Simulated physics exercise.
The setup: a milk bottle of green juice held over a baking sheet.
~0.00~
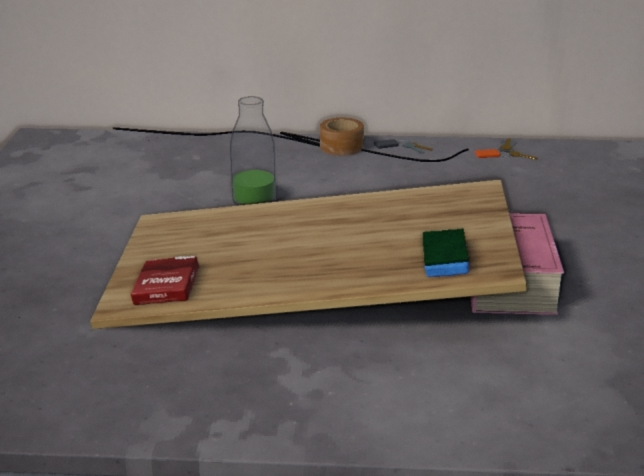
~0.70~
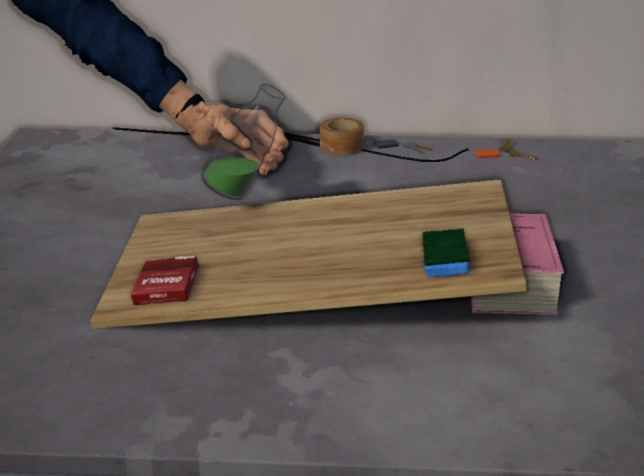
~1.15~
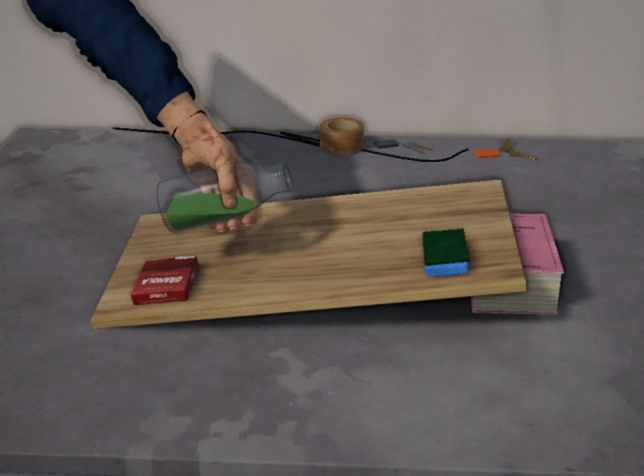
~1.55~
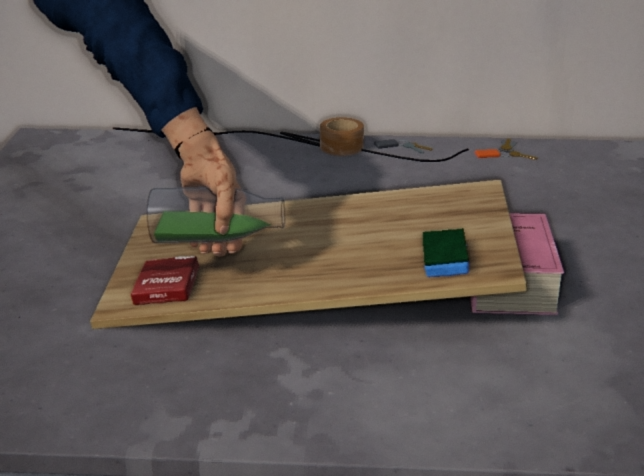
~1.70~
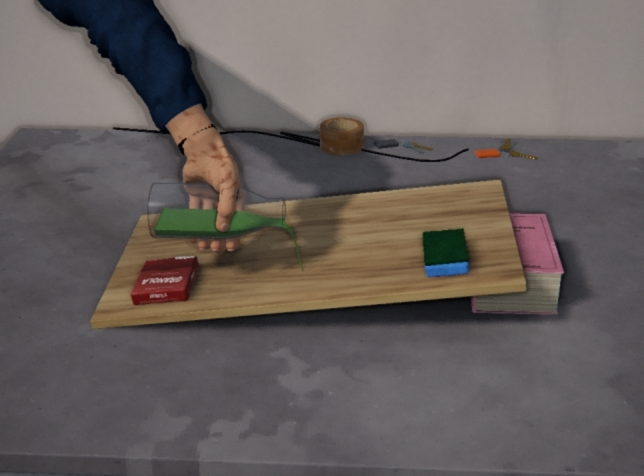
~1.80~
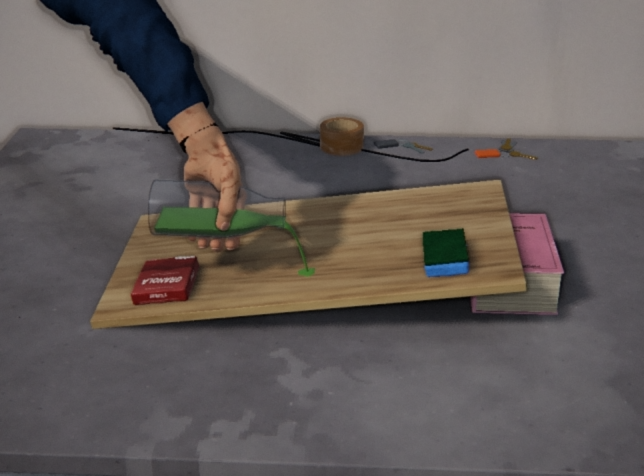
At first, a bottle partly filled with green liquid stands behind a sloping board that holds a red packet and a sponge. A hand reaches in from the upper left, lifts the bottle over the board and tips it sideways, and a thin green stream pours onto the surface.
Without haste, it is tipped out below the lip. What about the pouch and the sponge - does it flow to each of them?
Pouch: It does, sponge: It does not.
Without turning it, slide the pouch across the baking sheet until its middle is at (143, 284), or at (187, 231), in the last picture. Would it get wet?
On the first try it is hit by the spill, and on the second it keeps clear of the spill.
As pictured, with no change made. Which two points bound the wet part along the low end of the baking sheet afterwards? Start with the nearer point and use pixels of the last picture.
Wet span: (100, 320) to (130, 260).
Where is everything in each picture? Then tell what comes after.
The first picture shows the baking sheet slopes down to the left; milk bottle (252, 149) about a quarter full; pouch (166, 280); sponge (445, 253).
The second picture shows milk bottle (249, 138) tipped 25° with all of its load; pouch (166, 280).
The third picture shows milk bottle (229, 191) tipped 75° with all of its load; sponge (445, 253).
The fourth picture shows the baking sheet slopes down to the left; milk bottle (221, 214) tipped 85° with all of its load; pouch (166, 280).
The fifth picture shows the first of it lands; milk bottle (221, 211) tipped 90° with all of its load; sponge (445, 253).
The sixth picture shows the first of it lands; milk bottle (221, 210) tipped 90° with all of its load; pouch (166, 280); sponge (445, 253).
Around 2.6 s, it runs down to the left; the pouch is still dry; the sponge is still dry.
Around 4.2 s, it runs down to the left and off the end; the pouch is wet along its edge; the sponge is still dry.
Around 8.0 s, it runs down to the left and off the end; the pouch is wet along its edge; the sponge is still dry.
